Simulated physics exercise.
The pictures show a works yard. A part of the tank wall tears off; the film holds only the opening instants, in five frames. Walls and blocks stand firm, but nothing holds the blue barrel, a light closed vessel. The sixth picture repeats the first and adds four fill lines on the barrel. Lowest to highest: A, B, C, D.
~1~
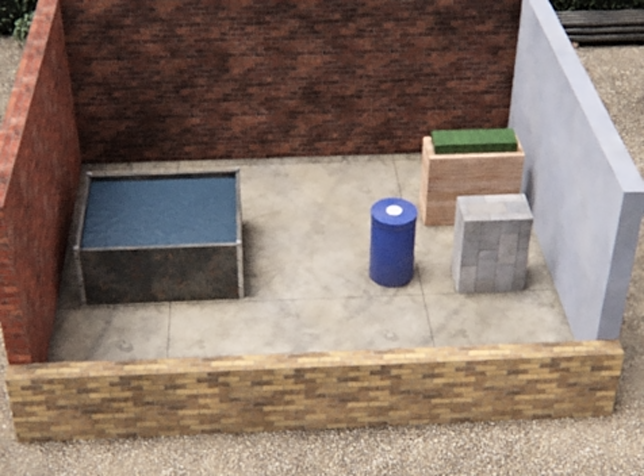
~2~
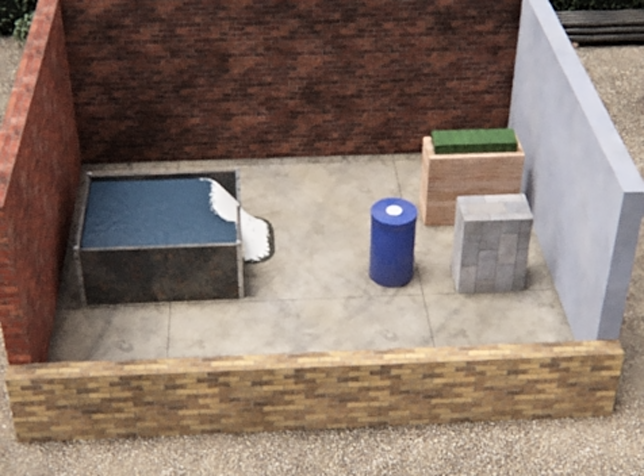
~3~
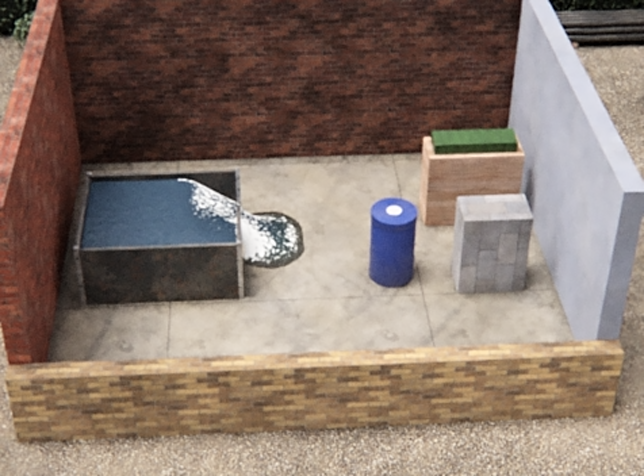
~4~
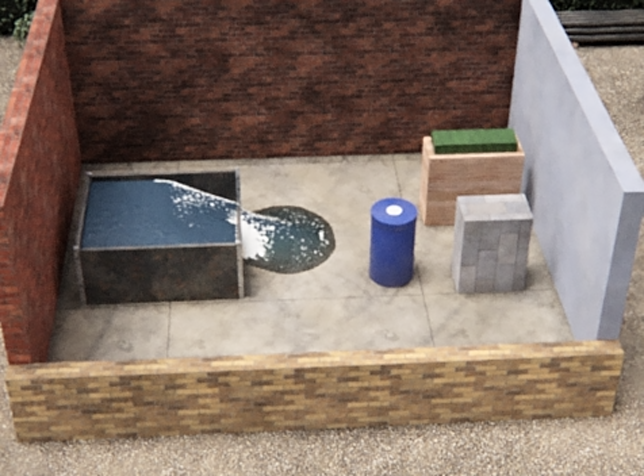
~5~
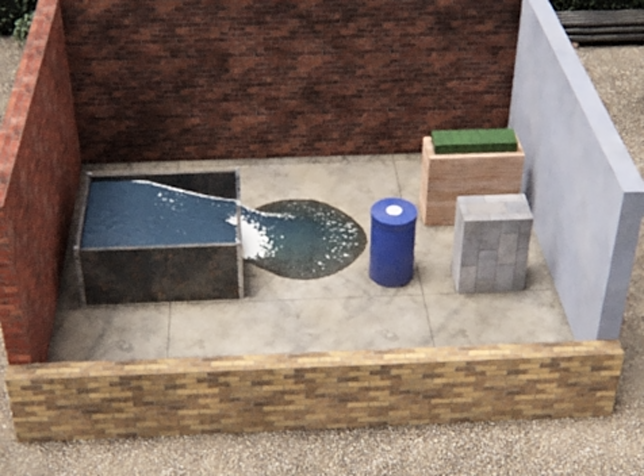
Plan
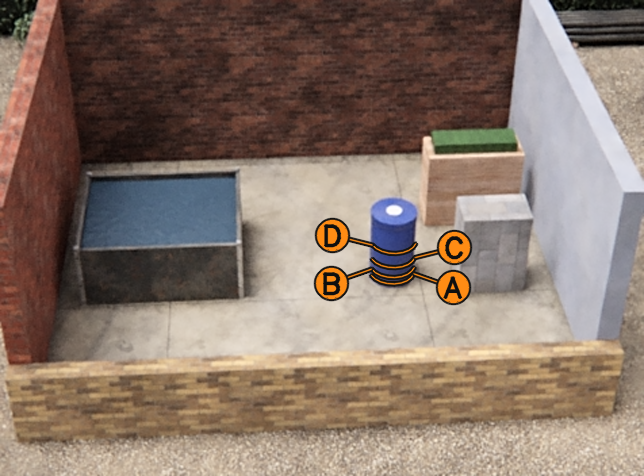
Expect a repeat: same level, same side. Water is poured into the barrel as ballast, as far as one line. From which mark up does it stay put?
Mark C just does it.
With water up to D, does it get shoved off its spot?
No, that is safe.
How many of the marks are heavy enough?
Two.
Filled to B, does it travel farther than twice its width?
No, it does not.
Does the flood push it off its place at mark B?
Yes, it does.
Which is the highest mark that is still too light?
B.
On the marked copy, A at (394, 283); B at (394, 277); C at (395, 267); D at (395, 253); from the bottom up A, B, C, D.
With A, it is pushed about 4 times its own width away.
With B, it is pushed about half its own width away.
With C, it does not move.
With D, it does not move.
